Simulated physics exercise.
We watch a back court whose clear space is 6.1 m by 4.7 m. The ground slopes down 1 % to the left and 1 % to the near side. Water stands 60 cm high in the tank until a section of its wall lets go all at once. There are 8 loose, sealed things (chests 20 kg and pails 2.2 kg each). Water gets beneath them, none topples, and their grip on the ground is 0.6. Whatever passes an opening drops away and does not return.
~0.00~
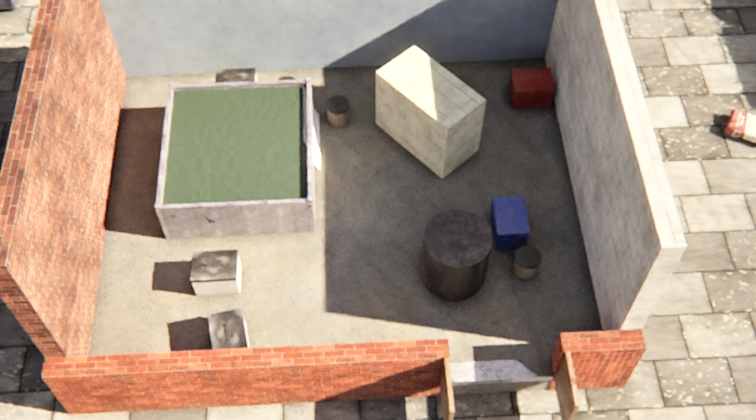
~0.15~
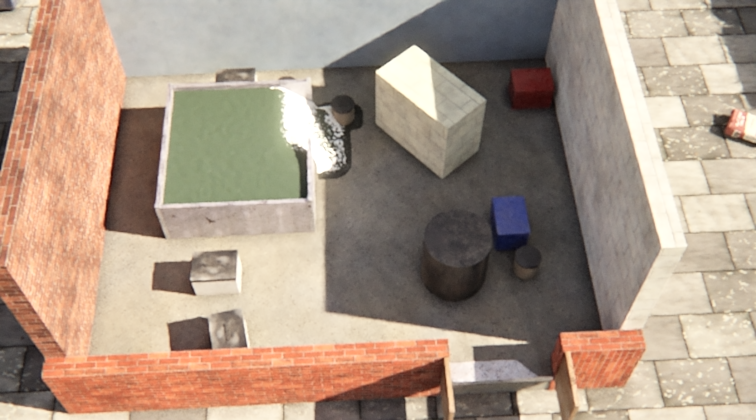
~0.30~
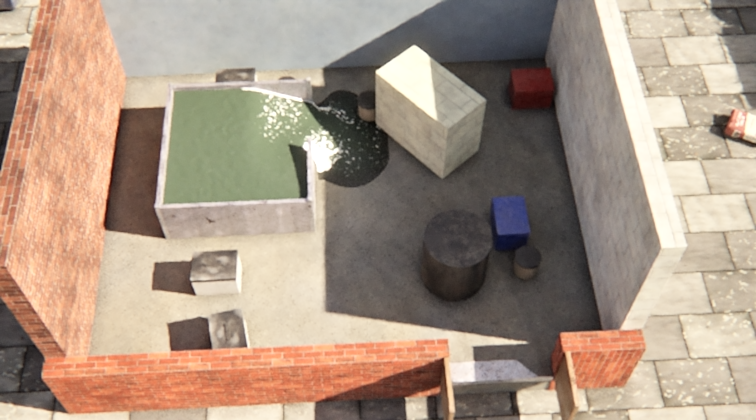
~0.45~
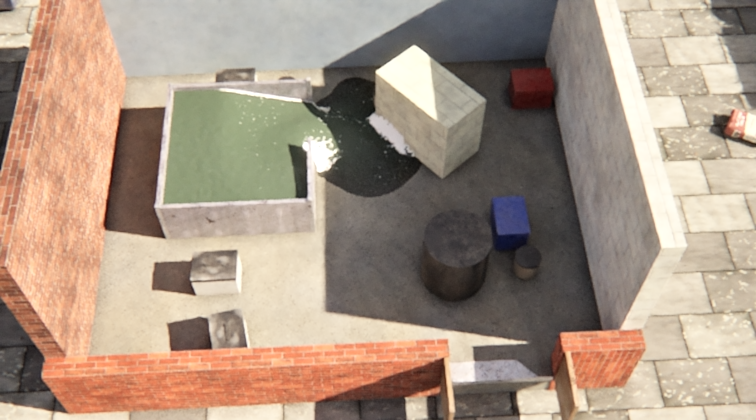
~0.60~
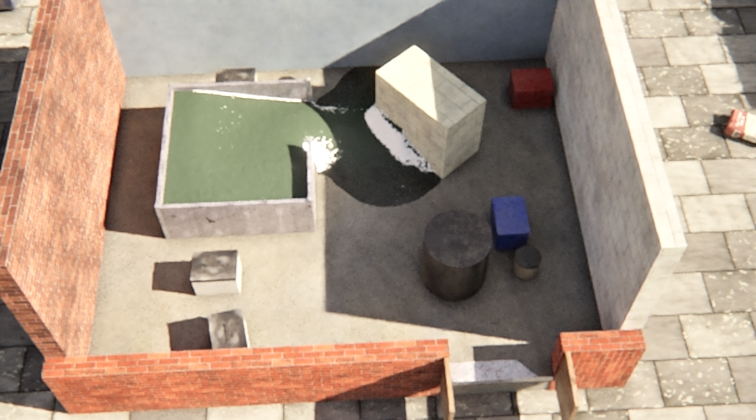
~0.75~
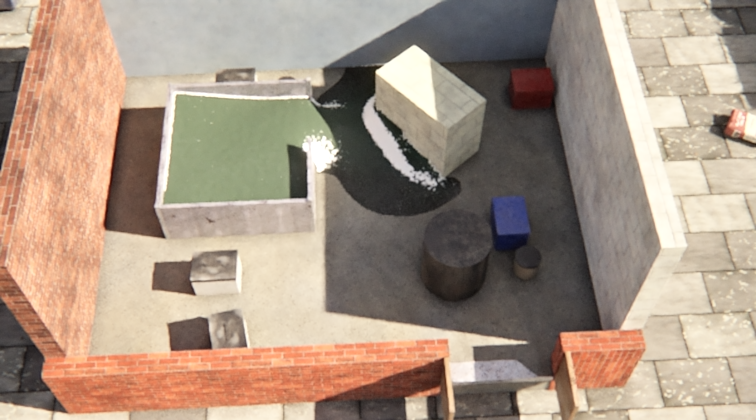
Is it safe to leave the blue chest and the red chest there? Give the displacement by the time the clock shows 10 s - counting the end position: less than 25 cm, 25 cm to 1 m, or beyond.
The blue chest gets carried off, the red chest ends far away.
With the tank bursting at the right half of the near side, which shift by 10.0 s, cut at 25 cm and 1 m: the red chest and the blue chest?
In that case the red chest holds its place, the blue chest holds its place.
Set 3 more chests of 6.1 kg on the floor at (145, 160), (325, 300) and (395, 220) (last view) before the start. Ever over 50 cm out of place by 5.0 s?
In turn: Under, past it, past it.
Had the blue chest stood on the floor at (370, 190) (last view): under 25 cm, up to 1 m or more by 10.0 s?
It moves a short way.
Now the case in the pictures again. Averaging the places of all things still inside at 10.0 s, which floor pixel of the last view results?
At about (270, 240).
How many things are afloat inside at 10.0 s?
At that moment 3.
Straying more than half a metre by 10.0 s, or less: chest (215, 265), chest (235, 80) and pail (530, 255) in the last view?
In turn: Less, less, more.
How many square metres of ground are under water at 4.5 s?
About 23 m2.
After 2.0 s the blue chest is near (540, 214), 0.4 m from its start, aground; the red chest is near (535, 80), 0.0 m from its start, aground; 0 of 8 are out; 1 afloat.
After 4.5 s the blue chest is near (570, 269), 1.0 m from its start, afloat; the red chest is near (510, 214), 2.3 m from its start, afloat; 0 of 8 are out; 5 afloat.
After 7.0 s the blue chest is near (466, 361), 2.1 m from its start, afloat; the red chest is near (479, 311), 3.7 m from its start, aground; 0 of 8 are out; 4 afloat.
After 10.0 s the blue chest is near (468, 358), 2.0 m from its start, aground; the red chest is near (374, 310), 4.2 m from its start, aground; 1 of 8 are out; 3 afloat.
